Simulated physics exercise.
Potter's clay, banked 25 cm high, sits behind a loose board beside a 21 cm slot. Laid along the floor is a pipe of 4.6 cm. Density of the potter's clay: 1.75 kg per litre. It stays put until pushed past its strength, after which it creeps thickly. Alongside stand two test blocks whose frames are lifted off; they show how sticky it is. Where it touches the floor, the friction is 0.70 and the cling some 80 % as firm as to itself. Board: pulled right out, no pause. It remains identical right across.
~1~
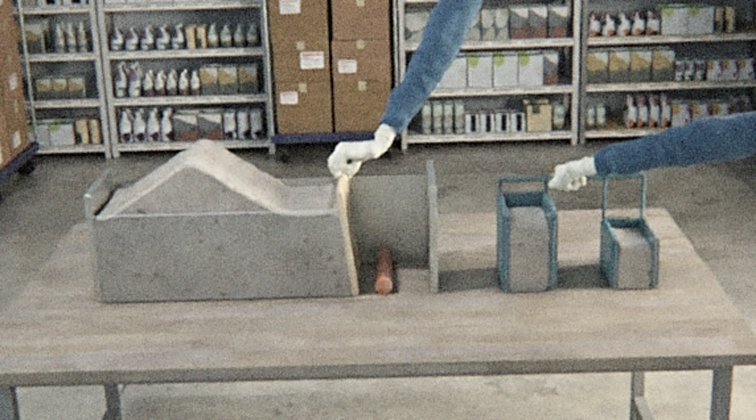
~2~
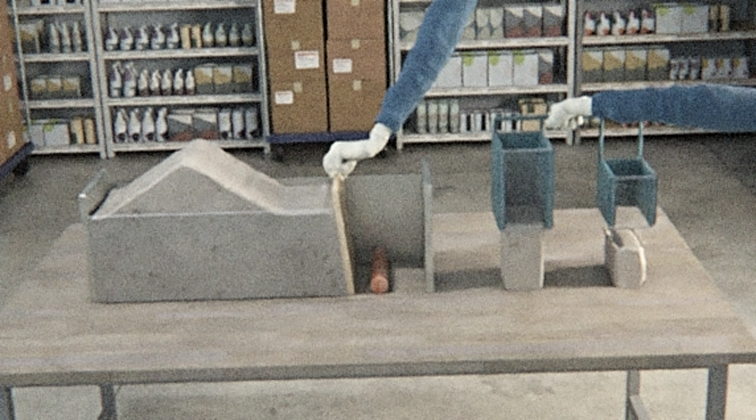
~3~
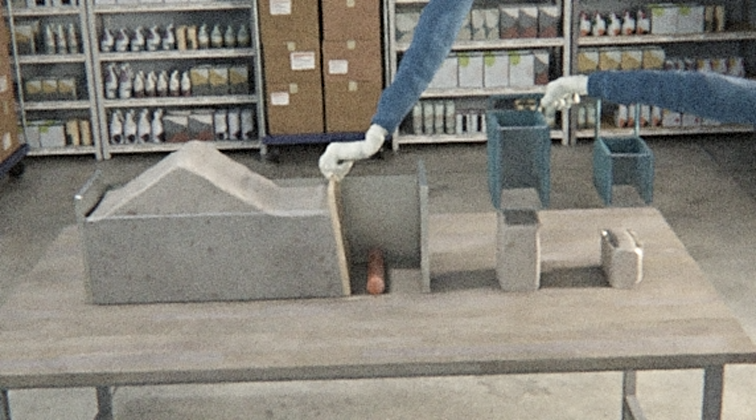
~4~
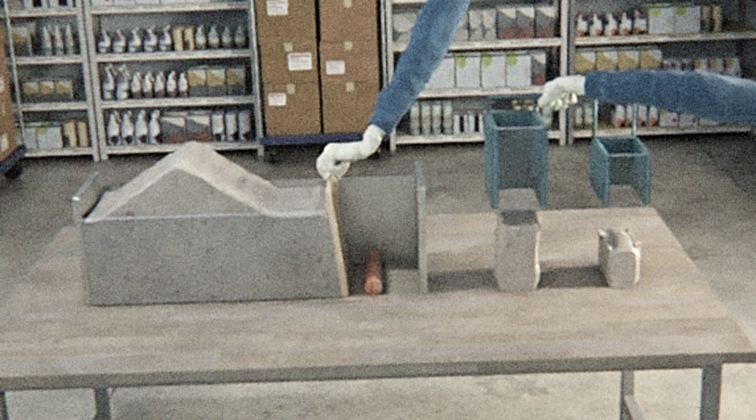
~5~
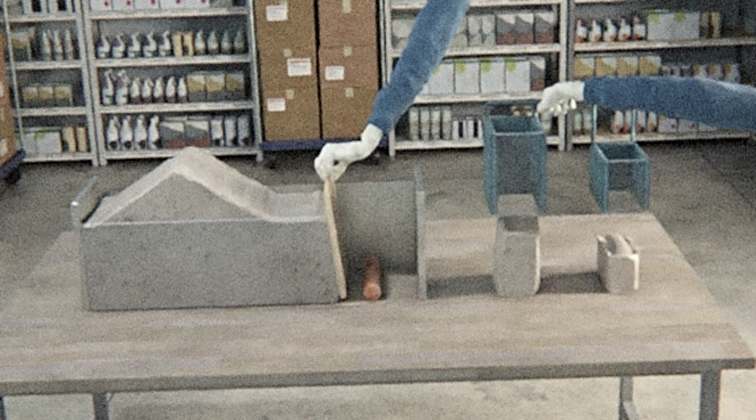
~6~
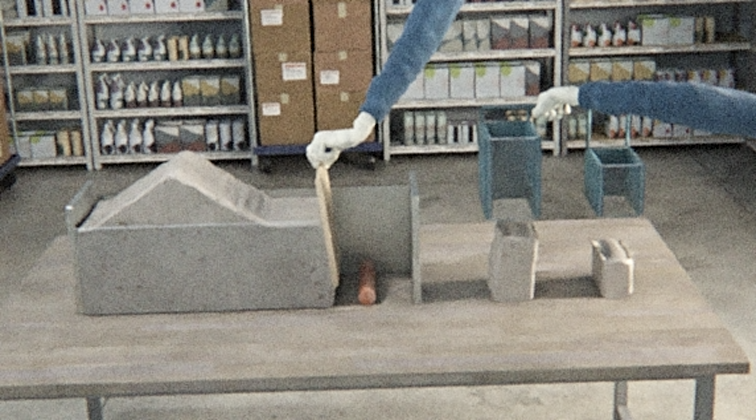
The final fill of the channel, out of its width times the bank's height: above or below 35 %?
Note: The channel's final fill, out of its width times the bank's height, is shy of 35 per cent.
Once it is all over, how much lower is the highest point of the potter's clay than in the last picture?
I'd put it at close to 0.0 cm.
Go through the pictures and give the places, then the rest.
The first picture shows top of the board at (339, 209), not yet moved; crest of the potter's clay at (196, 165); block heights 19 cm, 11 cm (left to right).
The second picture shows top of the board at (334, 209), not yet moved; crest of the potter's clay at (191, 165); block heights 19 cm, 11 cm (left to right).
The third picture shows top of the board at (330, 210), not yet moved; crest of the potter's clay at (187, 166); block heights 19 cm, 11 cm (left to right).
The fourth picture shows top of the board at (328, 210), not yet moved; crest of the potter's clay at (185, 167); block heights 19 cm, 11 cm (left to right).
The fifth picture shows top of the board at (326, 210), moved 1.6 cm; crest of the potter's clay at (184, 172); block heights 19 cm, 11 cm (left to right).
The sixth picture shows top of the board at (318, 197), moved 6.4 cm; crest of the potter's clay at (178, 177); block heights 18 cm, 11 cm (left to right).
Last picture + 0.26 s, the face still stands, with nothing on top of the pipe; the channel is 0 % full.
Last picture + 0.57 s, the face still stands, with nothing on top of the pipe; the channel is 0 % full.
Last picture + 0.89 s, the face still stands, with nothing on top of the pipe; the channel is 0 % full.
Last picture + 1.20 s, the face still stands, with nothing on top of the pipe; the channel is 0 % full.
Last picture + 1.25 s, the face still stands, with nothing on top of the pipe; the channel is 0 % full.
